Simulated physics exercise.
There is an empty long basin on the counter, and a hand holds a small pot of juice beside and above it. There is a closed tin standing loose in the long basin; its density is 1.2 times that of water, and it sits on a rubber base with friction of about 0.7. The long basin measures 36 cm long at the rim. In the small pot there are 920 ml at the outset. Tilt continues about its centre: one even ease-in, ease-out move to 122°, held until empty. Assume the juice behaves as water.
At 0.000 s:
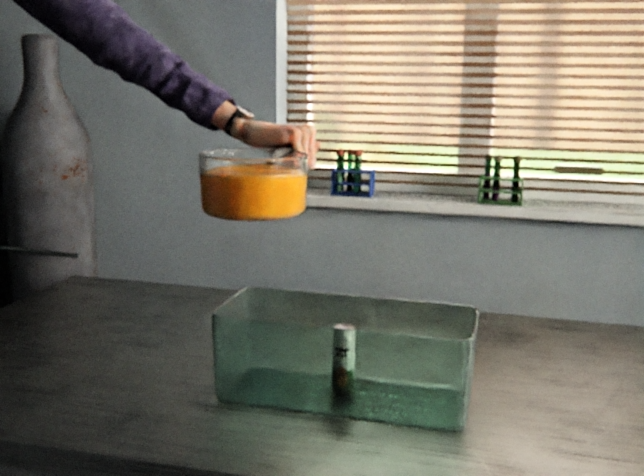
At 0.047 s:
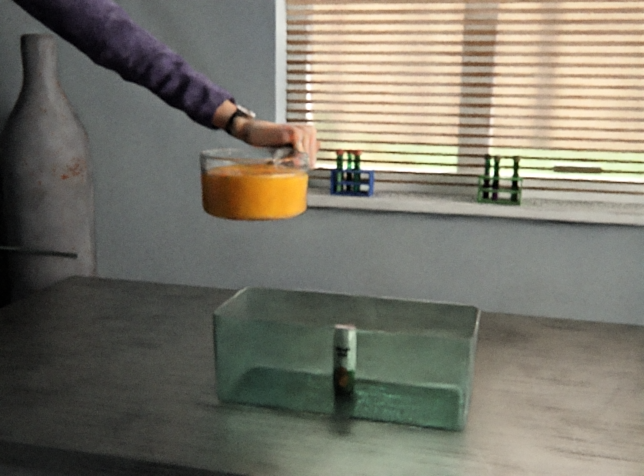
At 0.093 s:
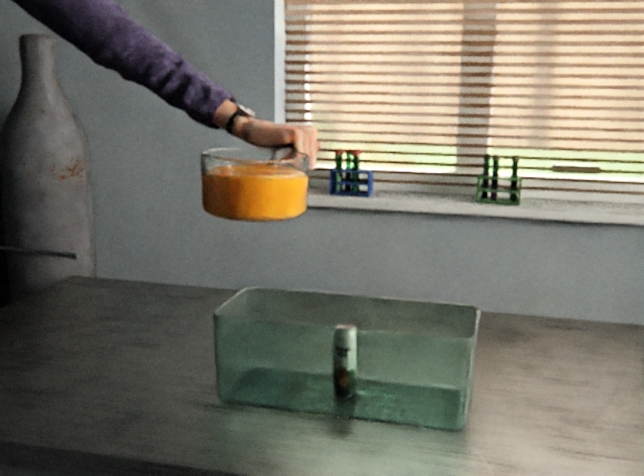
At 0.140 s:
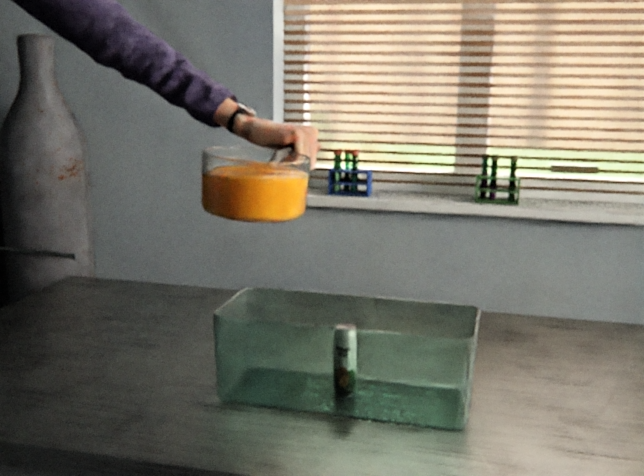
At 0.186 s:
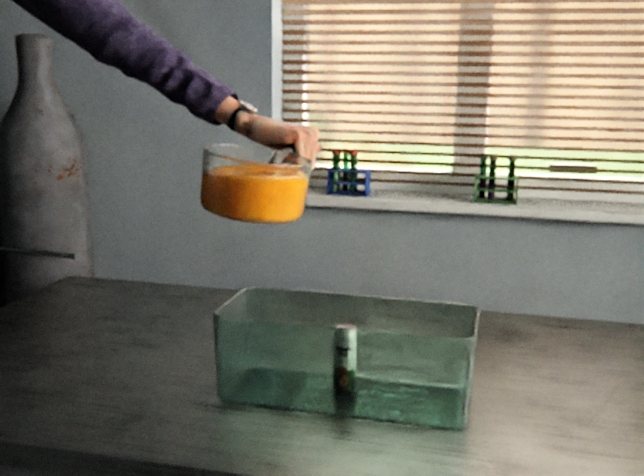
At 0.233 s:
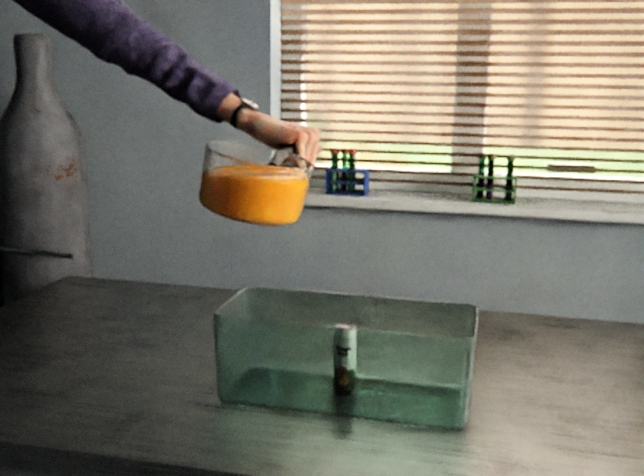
At the start, a hand in a purple sleeve holds a clear pot of orange juice level above a long, greenish glass basin with a small tin standing inside. The pot then tilts slightly, its right side dipping, while the juice stays inside and the basin and tin remain still.
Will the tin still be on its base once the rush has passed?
Yes, it is still upright.
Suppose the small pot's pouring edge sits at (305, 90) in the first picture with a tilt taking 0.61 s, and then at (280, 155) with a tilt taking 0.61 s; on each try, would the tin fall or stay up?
Trial 1 - tin tips; trial 2 - tin tips.
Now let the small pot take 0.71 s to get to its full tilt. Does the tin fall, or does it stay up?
After the tilt, the tin has tipped over.
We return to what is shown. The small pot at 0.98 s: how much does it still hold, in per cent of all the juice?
About 6 % is still there.
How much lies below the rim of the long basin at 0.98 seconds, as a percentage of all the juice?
Looks like about 82 % of the whole amount.
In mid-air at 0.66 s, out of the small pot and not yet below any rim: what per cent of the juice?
I'd say close to 36 per cent.
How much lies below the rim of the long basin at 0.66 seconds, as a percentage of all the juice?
Fraction in basin: Approx. 8%.
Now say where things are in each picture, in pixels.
In the first picture, tilt 0°; pouring edge (305, 158); surface from (208, 169) to (304, 174); the long basin's rim runs from (228, 301) to (476, 325); the tin's top is at (344, 330).
In the second picture, tilt 0°; pouring edge (306, 158); surface from (209, 168) to (305, 174).
In the third picture, tilt 2°; pouring edge (307, 160); surface from (209, 168) to (306, 175).
In the fourth picture, tilt 4°; pouring edge (308, 162); surface from (210, 169) to (306, 175).
In the fifth picture, tilt 7°; pouring edge (309, 165); surface from (210, 169) to (306, 175).
In the sixth picture, tilt 12°; pouring edge (310, 169); surface from (210, 169) to (308, 176).
Then, 0.66 s in, the tilt is 74° and 56 per cent is still to pour; the tin stands where it began.
Then, 0.98 s in, the tilt is 114° and 6 per cent is still to pour; the tin stands where it began.
Then, 1.31 s in, the tilt is 122° and 0 per cent is still to pour; the tin stands where it began.
Then, 1.67 s in, the tilt is 122° and 0 per cent is still to pour; the tin stands where it began.
Finally, the tin stands where it began.
